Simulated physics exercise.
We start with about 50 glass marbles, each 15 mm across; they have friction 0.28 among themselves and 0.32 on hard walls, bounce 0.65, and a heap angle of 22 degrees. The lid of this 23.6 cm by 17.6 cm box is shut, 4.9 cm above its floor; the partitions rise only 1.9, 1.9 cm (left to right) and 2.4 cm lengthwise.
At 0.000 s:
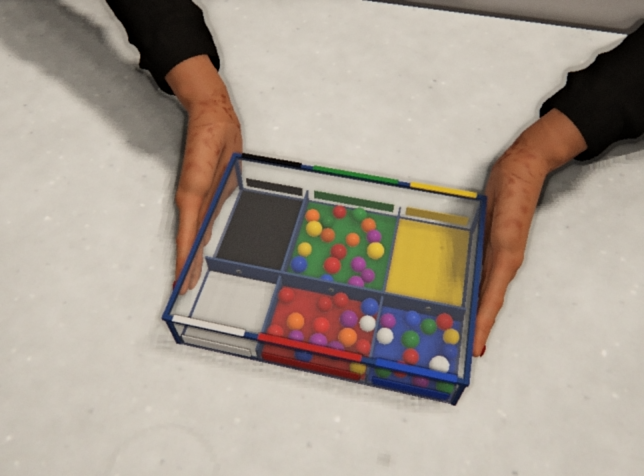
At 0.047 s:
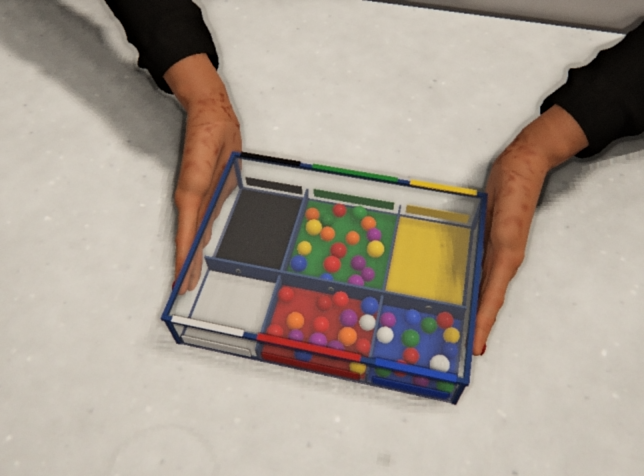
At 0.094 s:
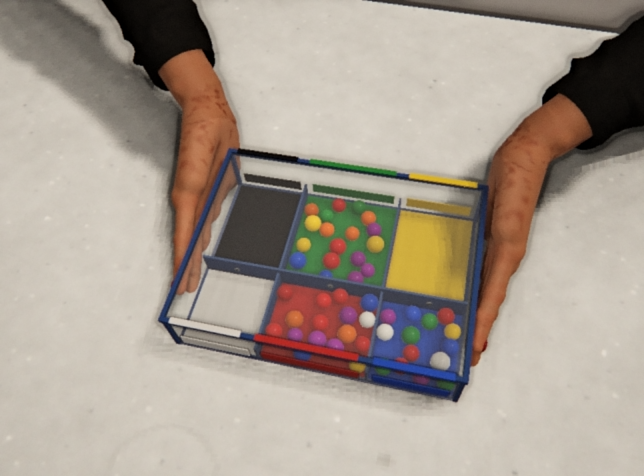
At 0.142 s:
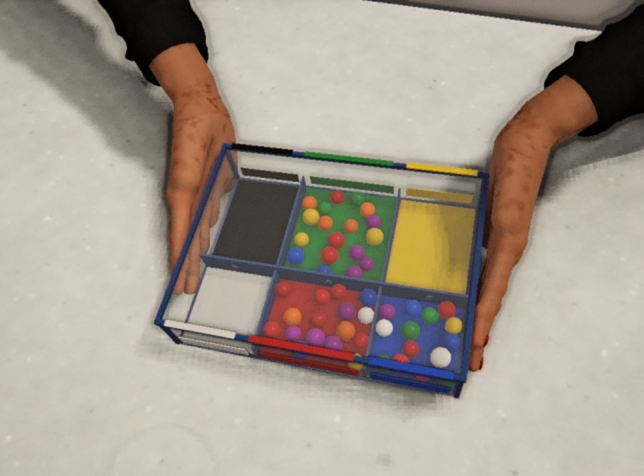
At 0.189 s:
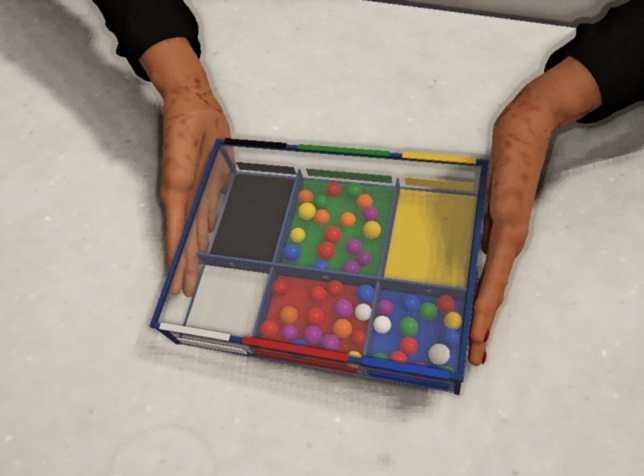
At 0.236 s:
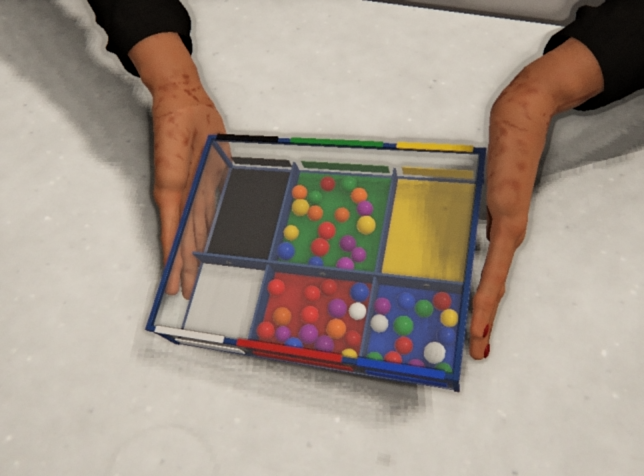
A clear lidded box with six coloured compartments, three holding small multicoloured balls, tilts gradually between two hands pressed to its left and right sides, its left front corner lowest, while the balls shift only slightly within their sections.
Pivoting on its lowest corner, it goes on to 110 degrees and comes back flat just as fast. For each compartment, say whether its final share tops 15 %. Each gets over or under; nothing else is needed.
Red compartment ends over. Blue compartment ends under. Green compartment ends under. Yellow compartment ends under. White compartment ends over. Black compartment ends under.
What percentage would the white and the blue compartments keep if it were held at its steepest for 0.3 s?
Then: White 75; blue 0.
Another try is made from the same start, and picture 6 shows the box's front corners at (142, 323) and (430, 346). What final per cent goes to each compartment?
So it works out as red at 10 percent, blue at 0 percent, green at 0 percent, yellow at 0 percent, white at 75 percent and black at 10 percent.
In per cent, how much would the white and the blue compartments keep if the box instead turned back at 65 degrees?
In per cent, white 0 and blue 30.
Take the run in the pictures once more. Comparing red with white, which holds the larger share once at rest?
White.
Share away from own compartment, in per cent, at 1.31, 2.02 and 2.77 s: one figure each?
About 45, 90, 90.
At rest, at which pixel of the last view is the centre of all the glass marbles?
Est. centre at rest: (241, 315) px.
After 1.31 s, tilt 110 degrees; red 50 %, blue 15 %, green 15 %, white 15 %, black 5 %.
After 2.02 s, tilt 50 degrees; red 25 %, white 75 %.
After 2.77 s, tilt 0 degrees; red 30 %, white 70 %.
In the end, at 3.5 s, red 30 %, blue 0 %, green 0 %, yellow 0 %, white 70 %, black 0 %.
